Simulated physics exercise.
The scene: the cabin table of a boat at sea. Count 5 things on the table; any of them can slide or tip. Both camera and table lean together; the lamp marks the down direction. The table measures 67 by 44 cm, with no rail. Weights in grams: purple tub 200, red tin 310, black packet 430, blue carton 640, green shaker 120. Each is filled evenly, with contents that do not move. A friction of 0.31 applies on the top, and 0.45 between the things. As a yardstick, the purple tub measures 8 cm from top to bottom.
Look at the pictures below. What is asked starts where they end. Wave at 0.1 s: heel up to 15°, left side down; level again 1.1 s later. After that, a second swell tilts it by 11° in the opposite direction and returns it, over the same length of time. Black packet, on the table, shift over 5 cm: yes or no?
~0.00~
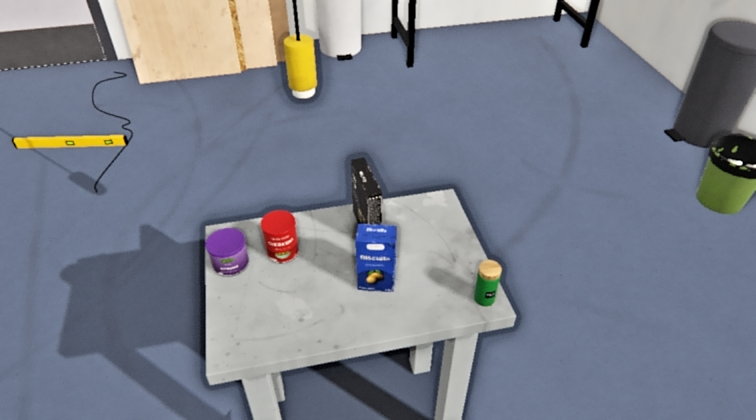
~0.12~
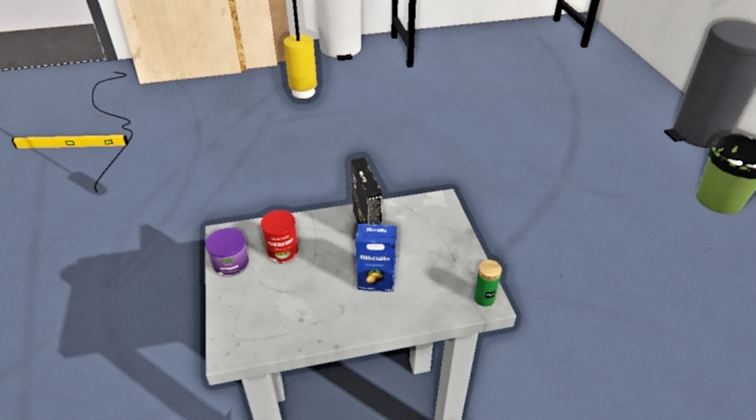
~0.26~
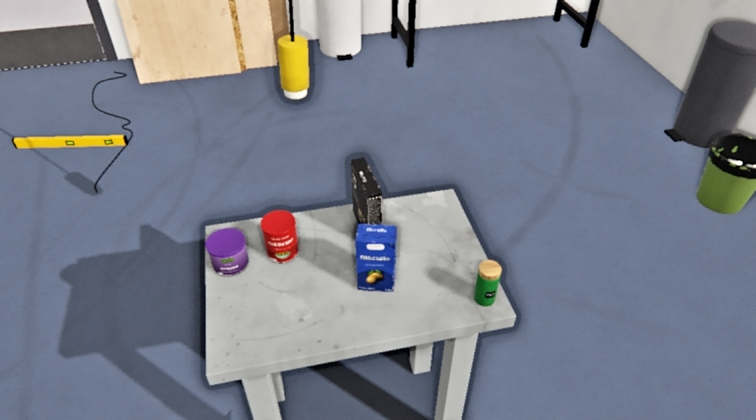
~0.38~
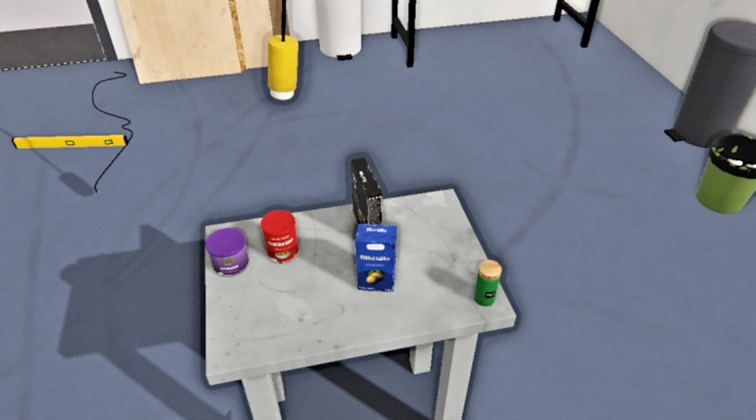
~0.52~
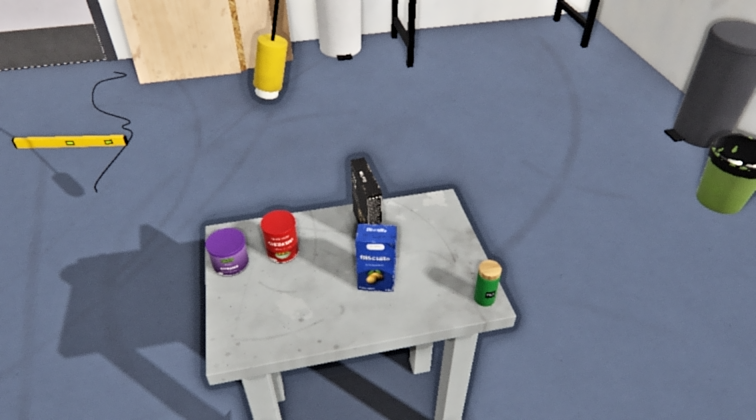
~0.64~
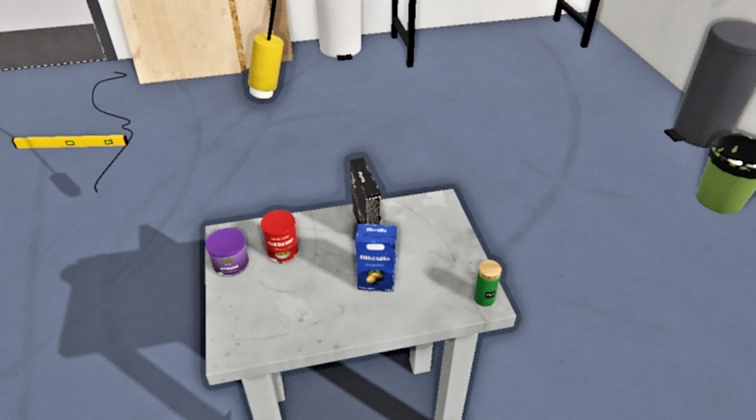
Yes.
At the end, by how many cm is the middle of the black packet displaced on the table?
Roughly 13 cm.
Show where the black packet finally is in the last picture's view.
Around (328, 231).
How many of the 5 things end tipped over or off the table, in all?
Total count: 1.
After 0.94 s, floor tilted 7°, left side down; black packet tipped 35° from how it sat near (346, 208).
After 1.04 s, floor tilted 3°, left side down; black packet tipped 74° from how it sat near (329, 224).
After 1.14 s, boat level; black packet on its side near (328, 231); red tin slid 4 cm.
At rest (2.8 s), tipped over on the table, black packet; the other 4 in place, give or take 5 cm. In the last view, black packet near (328, 231).
